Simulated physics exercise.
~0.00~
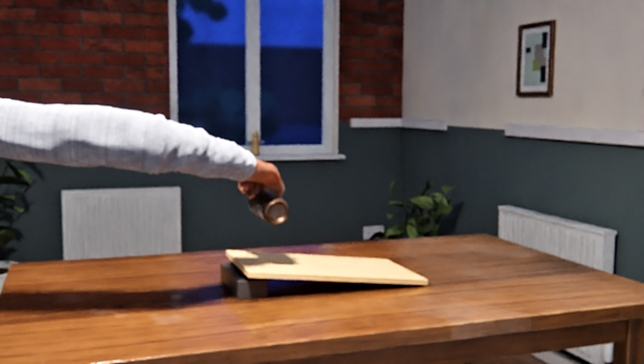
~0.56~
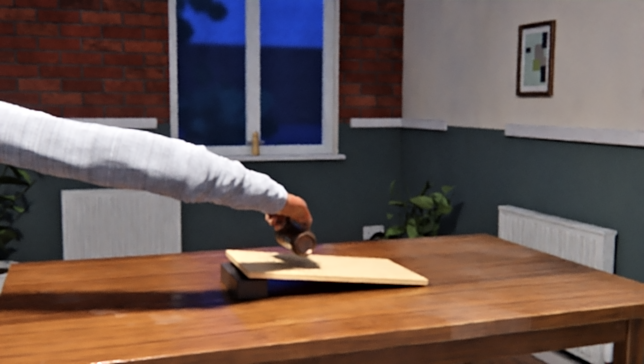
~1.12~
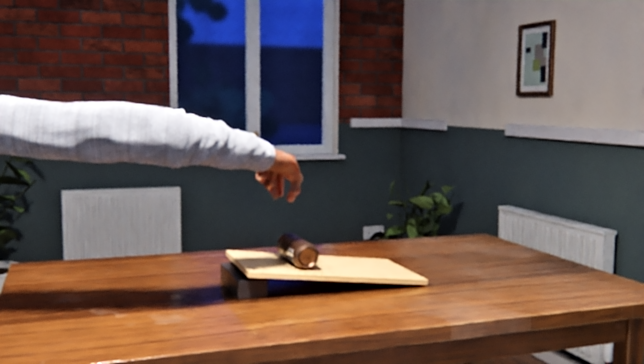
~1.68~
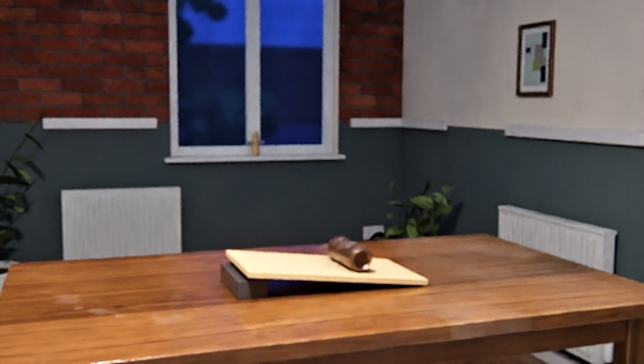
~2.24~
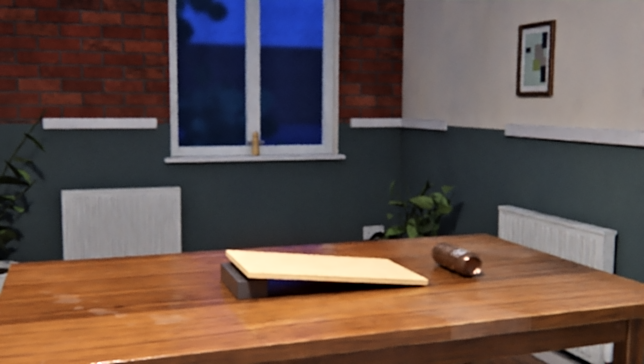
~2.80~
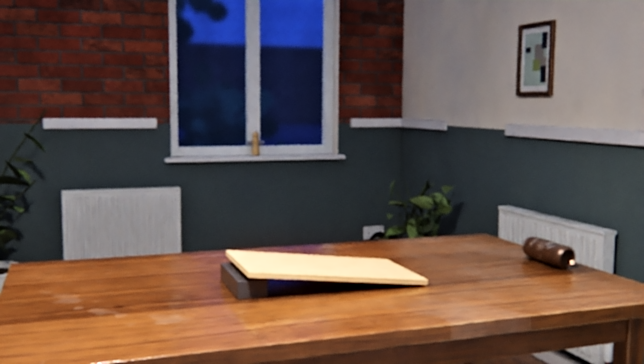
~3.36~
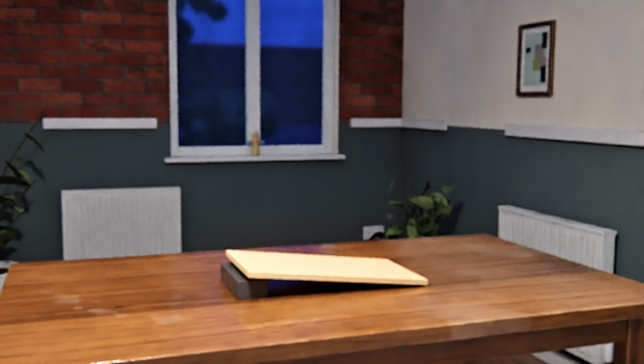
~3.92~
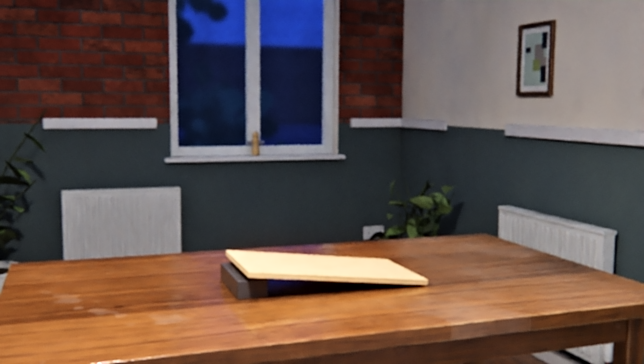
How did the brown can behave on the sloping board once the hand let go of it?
It did not stay at rest, but rolled down the board to the right and off its lower end onto the table.
